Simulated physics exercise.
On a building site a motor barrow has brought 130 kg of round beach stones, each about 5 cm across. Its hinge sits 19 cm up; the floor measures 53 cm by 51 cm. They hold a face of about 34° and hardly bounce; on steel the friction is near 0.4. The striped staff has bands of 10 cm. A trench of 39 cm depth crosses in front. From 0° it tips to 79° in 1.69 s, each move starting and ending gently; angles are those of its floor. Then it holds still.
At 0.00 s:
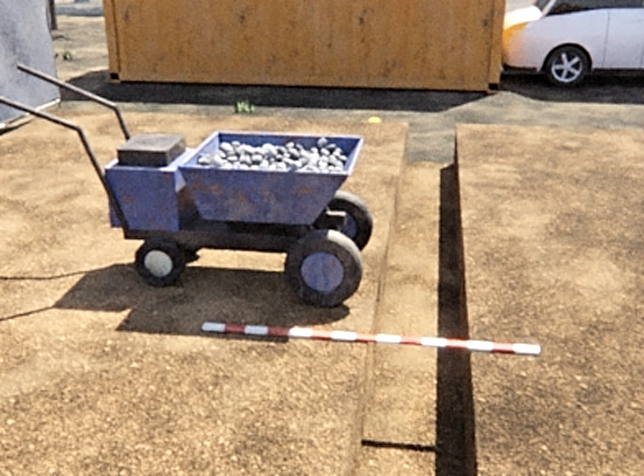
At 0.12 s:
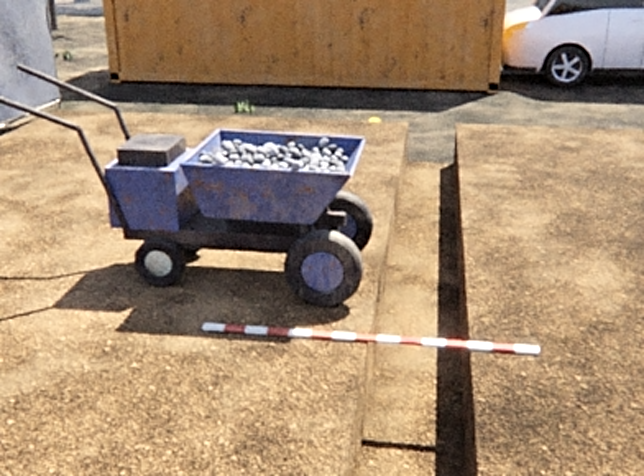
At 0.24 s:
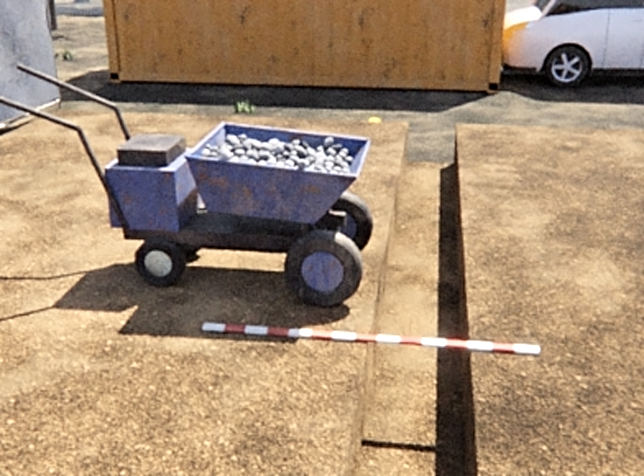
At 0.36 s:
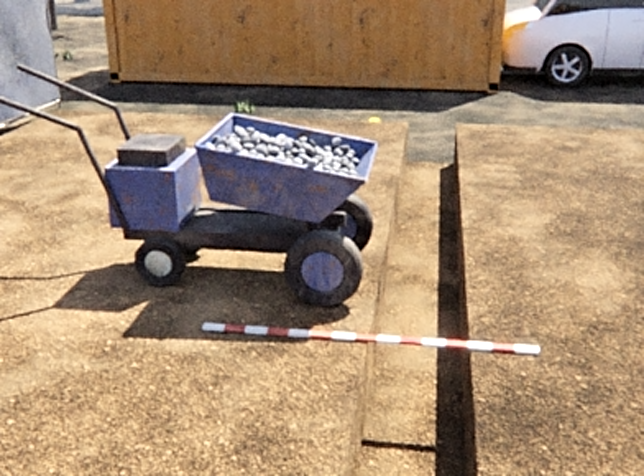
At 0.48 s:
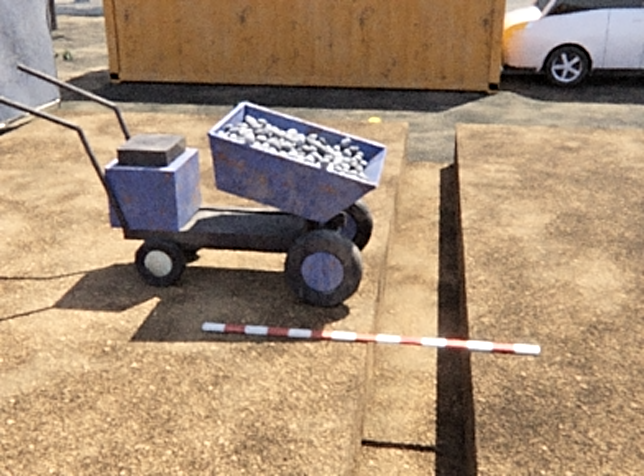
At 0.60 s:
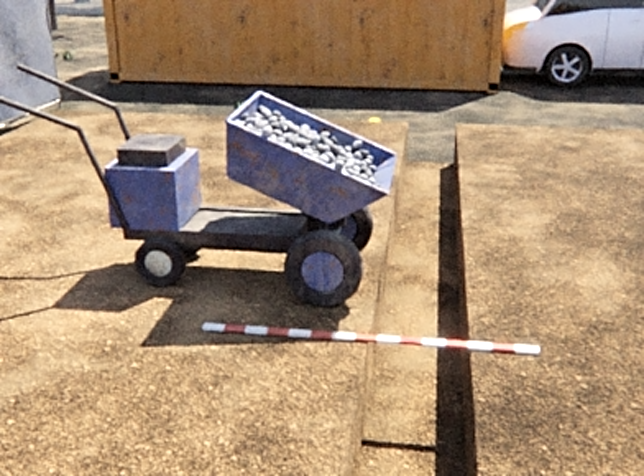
At the start, a blue motor barrow loaded with rounded grey stones stands with its skip level beside a trench, a red-and-white striped staff lying in front. The skip begins tilting slightly, its rear lifting away from the body, then rises more steeply, front edge lowering to the right, while the wheels stay still.
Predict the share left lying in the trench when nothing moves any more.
Close to 56 in a hundred.
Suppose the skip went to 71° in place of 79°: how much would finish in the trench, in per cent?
It would be near 60 per cent.
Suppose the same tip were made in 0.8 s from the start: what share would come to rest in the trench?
It would be near 45 per cent.
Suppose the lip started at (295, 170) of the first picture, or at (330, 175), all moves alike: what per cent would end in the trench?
About 100 and 80 per cent.
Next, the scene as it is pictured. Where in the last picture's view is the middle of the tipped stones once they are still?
Their middle is at about (458, 335).
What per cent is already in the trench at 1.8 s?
About 35 per cent by then.
After 1.3 s the floor is at 67°; 93 % in the skip, 6 % in the trench; the foremost stones are at (467, 268).
After 1.8 s the floor is at 79°; 22 % in the skip, 37 % in the trench, 41 % past the trench; the foremost stones are at (585, 281).
After 2.1 s the floor is at 79°; 3 % in the skip, 51 % in the trench, 45 % past the trench; the foremost stones are at (634, 282).
After 4.1 s the floor is at 79°; 0 % in the skip, 56 % in the trench, 44 % past the trench; the foremost stones are past the picture's edge.
